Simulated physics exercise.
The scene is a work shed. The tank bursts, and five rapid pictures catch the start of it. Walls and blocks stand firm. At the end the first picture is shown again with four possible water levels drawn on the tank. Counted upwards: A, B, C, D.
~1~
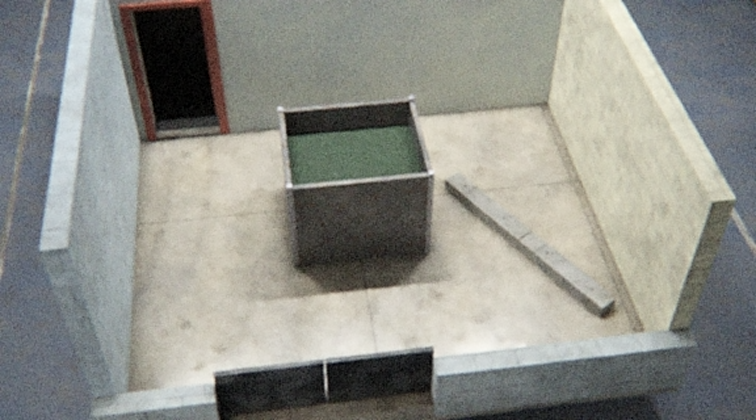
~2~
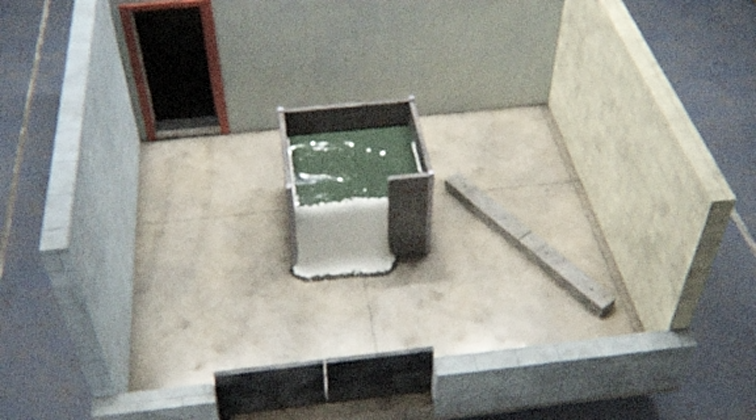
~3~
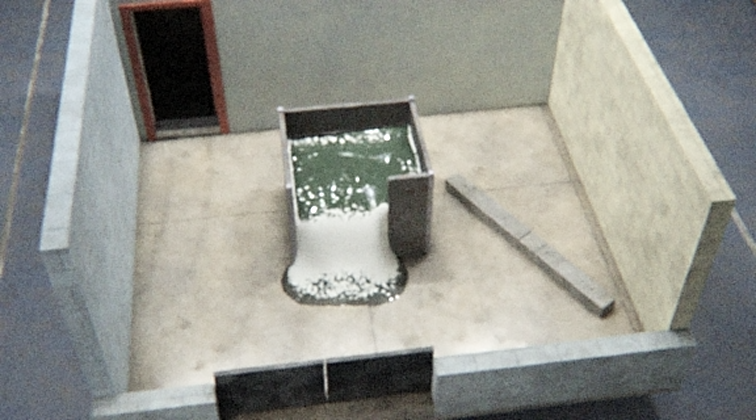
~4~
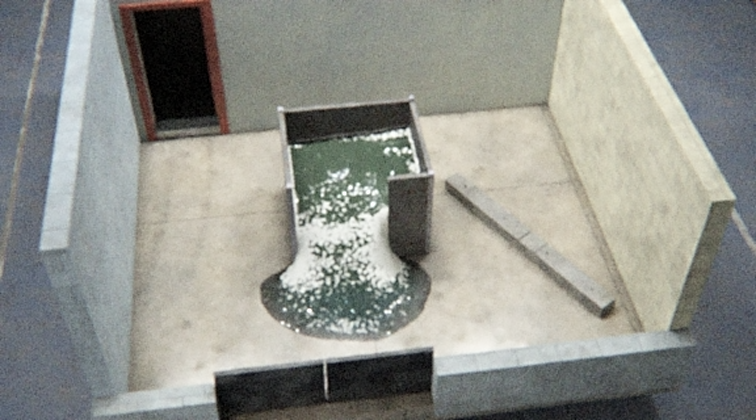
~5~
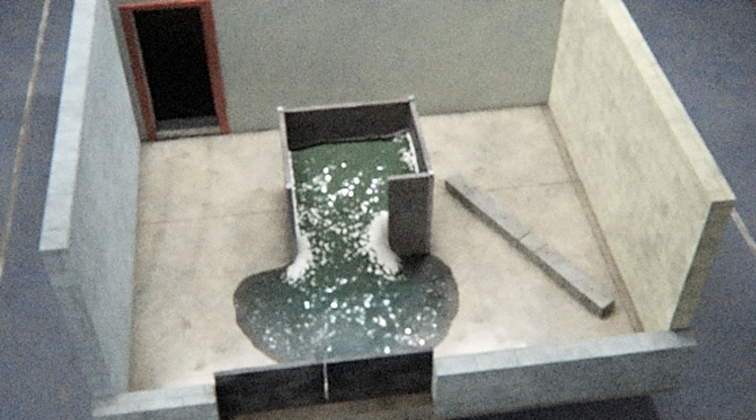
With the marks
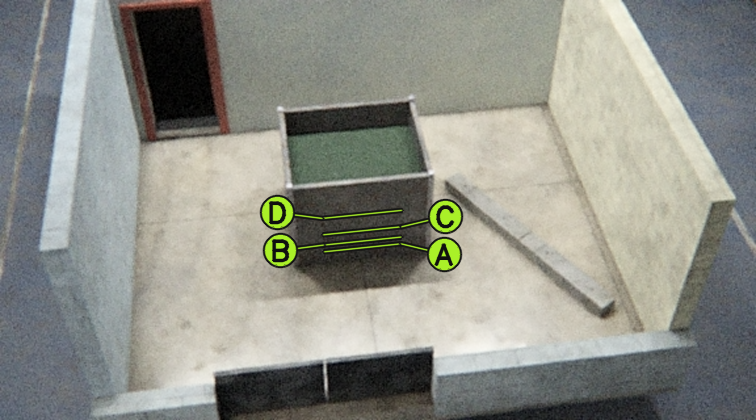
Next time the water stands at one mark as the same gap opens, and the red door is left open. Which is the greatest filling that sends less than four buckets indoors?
The limit is D.
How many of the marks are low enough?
All of the four.
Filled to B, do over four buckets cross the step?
No.
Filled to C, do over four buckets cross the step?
No, that is safe.
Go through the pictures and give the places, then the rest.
Water in the tank at rest, its middle at (354, 163); foot of the red doorway at (189, 136); shut gate at (325, 367).
Water covers 1 % of the ground and shows as far out as (391, 266).
Water covers 4 % of the ground and shows as far out as (392, 292).
Water covers 7 % of the ground and shows as far out as (388, 324).
Water covers 14 % of the ground and shows as far out as (447, 314).
On the marked copy, A at (362, 247); B at (362, 241); C at (362, 230); D at (362, 214); from the bottom up A, B, C, D.
For level A, nothing gets over.
For level B, nothing gets over.
For level C, nothing gets over.
For level D, a bucket or two gets in.
